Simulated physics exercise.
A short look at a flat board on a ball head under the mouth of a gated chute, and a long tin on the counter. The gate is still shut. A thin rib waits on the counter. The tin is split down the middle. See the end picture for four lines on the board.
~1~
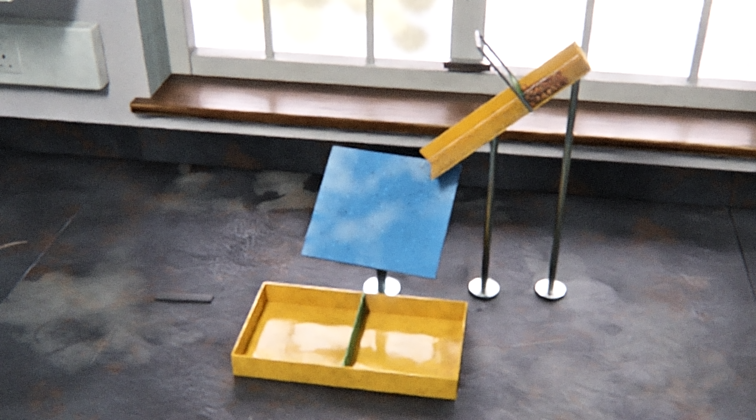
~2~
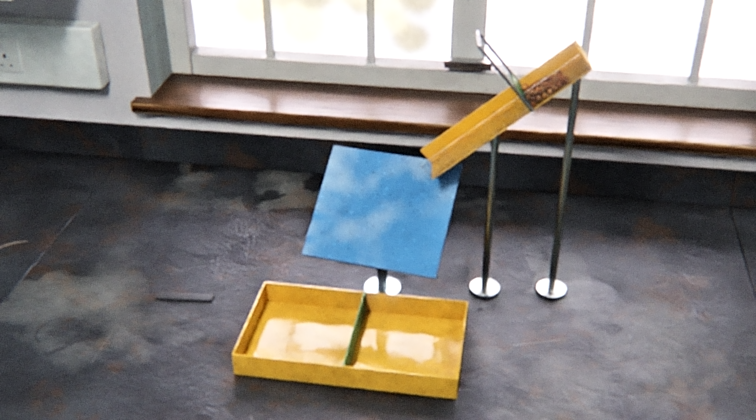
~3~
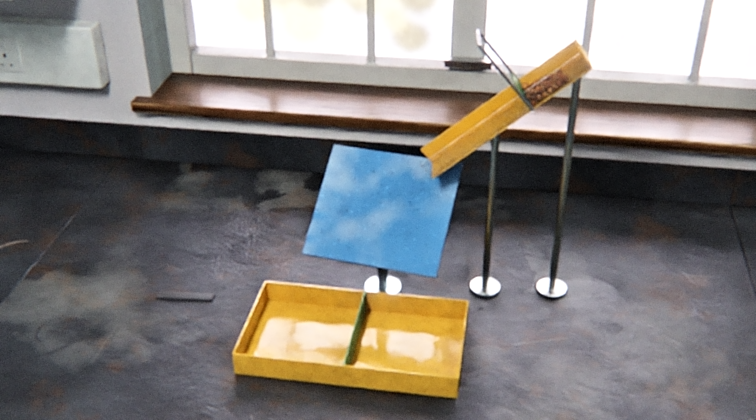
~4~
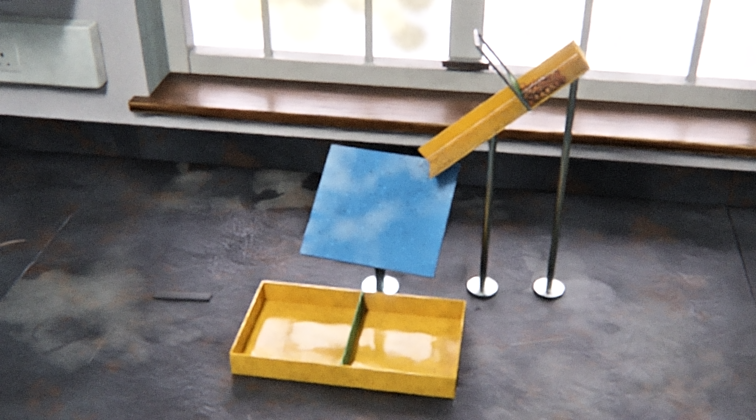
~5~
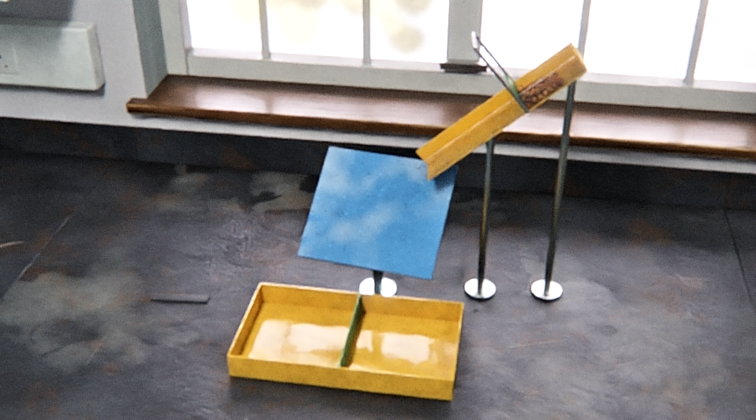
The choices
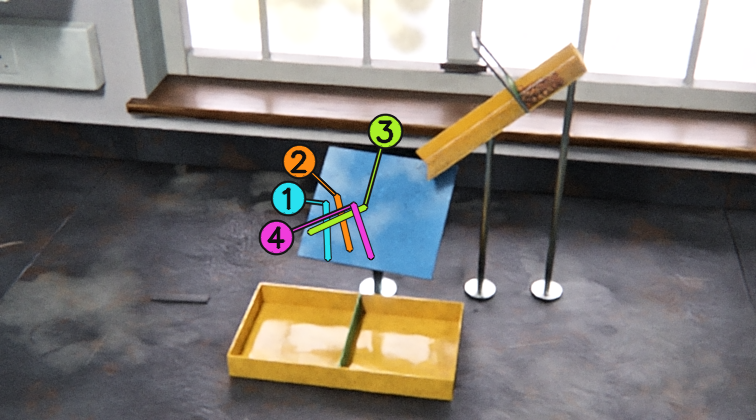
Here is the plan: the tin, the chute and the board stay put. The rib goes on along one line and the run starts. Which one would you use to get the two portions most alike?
2.
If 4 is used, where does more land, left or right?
Right.
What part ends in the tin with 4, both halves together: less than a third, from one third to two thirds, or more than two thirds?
It is more than two thirds.
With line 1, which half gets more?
The left half.
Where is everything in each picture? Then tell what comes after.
Load behind the gate (542, 89), cereal balls; lip of the chute (432, 172), sloping fairly steeply, in the first frame.
Middle of the board (382, 209), tilted fairly steeply; middle of its low edge (367, 266); of its high edge (397, 155), in the second frame.
Front corners of the tin (233, 353) and (458, 378); front end of its middle wall (344, 365); gate still shut (515, 82), in the third frame.
Middle of the load (540, 87); lip (430, 170), in the fourth frame.
Middle of the load (538, 90); lip (428, 172), in the fifth frame.
On the marked copy, line 1 from (325, 203) to (328, 258); line 2 from (337, 196) to (349, 248); line 3 from (364, 207) to (310, 232); line 4 from (353, 205) to (371, 256).
If 1 is chosen, of what is caught, almost all in the left half, about a tenth in the right.
If 2 is chosen, of what is caught, roughly half in the left half, roughly half in the right.
If 3 is chosen, of what is caught, almost all in the left half, about a tenth in the right.
If 4 is chosen, of what is caught, about a tenth in the left half, almost all in the right.
